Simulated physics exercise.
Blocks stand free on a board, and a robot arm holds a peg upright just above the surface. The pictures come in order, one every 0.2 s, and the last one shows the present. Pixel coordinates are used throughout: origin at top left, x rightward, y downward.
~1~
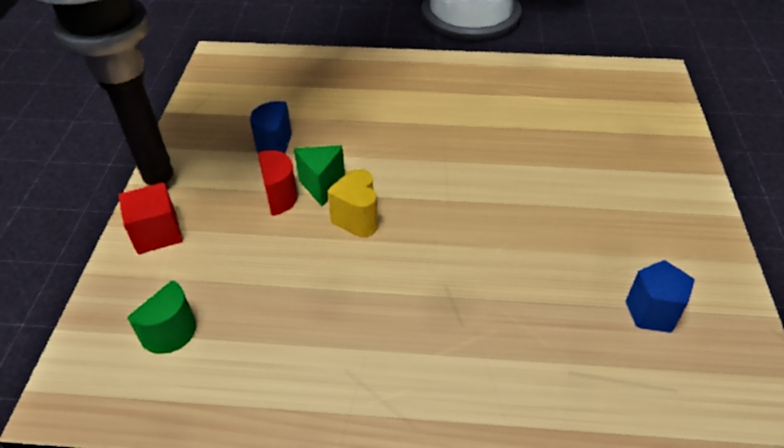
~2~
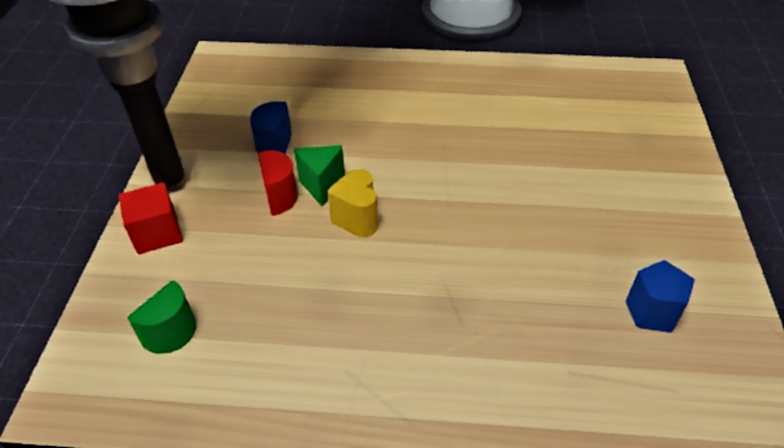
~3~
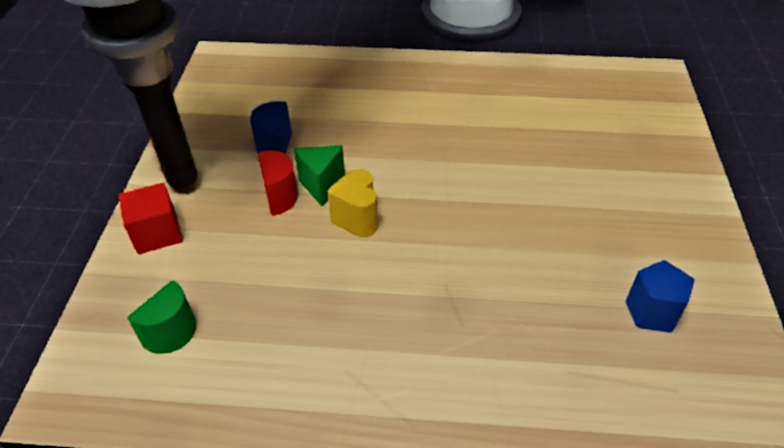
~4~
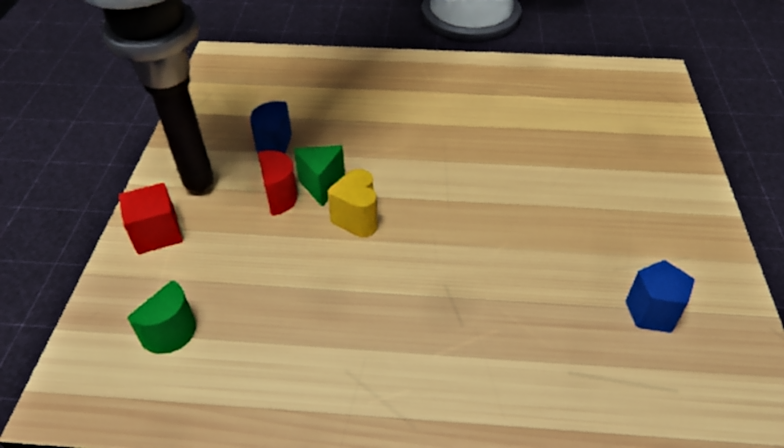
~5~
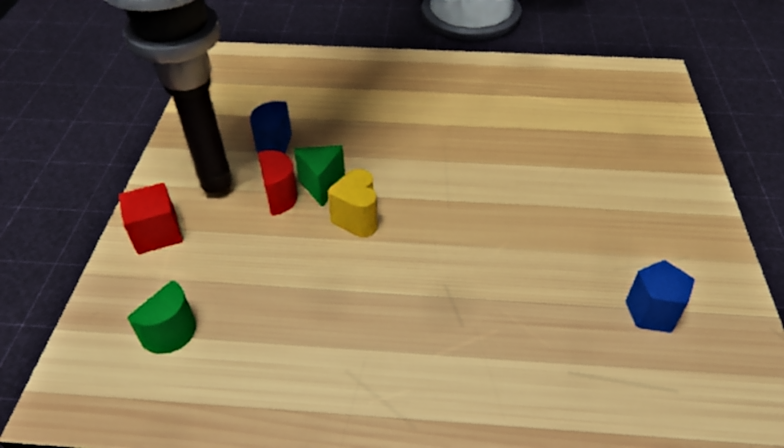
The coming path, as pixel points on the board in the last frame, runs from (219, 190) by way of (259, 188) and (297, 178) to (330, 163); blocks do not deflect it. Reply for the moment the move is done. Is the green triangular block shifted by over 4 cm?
No - that is not the case.
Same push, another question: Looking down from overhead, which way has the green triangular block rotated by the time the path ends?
Verdict: Clockwise.
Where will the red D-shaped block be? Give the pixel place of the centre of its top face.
I'd guess (302, 167).
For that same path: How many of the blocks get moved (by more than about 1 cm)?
There will be two blocks displaced.
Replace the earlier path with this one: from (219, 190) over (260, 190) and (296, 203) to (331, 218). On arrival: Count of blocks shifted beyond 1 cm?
Moved: More than two.
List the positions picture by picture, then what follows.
In the first picture, peg tip at (158, 176); block tops, blue D-shaped block at (268, 115); red D-shaped block at (274, 165); green triangular block at (318, 156).
In the second picture, peg at (169, 177); blocks unchanged.
In the third picture, peg at (182, 179); blocks unchanged.
In the fourth picture, peg at (198, 181); blocks unchanged.
In the fifth picture, peg at (217, 183); blue D-shaped block at (268, 115); red D-shaped block at (274, 165); green triangular block at (318, 156).
The first path, step by step. One third of the way, peg at (257, 180); red D-shaped block at (280, 165), turned 15° clockwise.
Two thirds of the way, peg at (296, 171); red D-shaped block at (301, 166), turned 65° clockwise; green triangular block at (337, 154).
At the end, peg at (329, 155); blue D-shaped block in place; red D-shaped block at (302, 167), turned 70° clockwise; green triangular block at (346, 152), turned 55° clockwise.
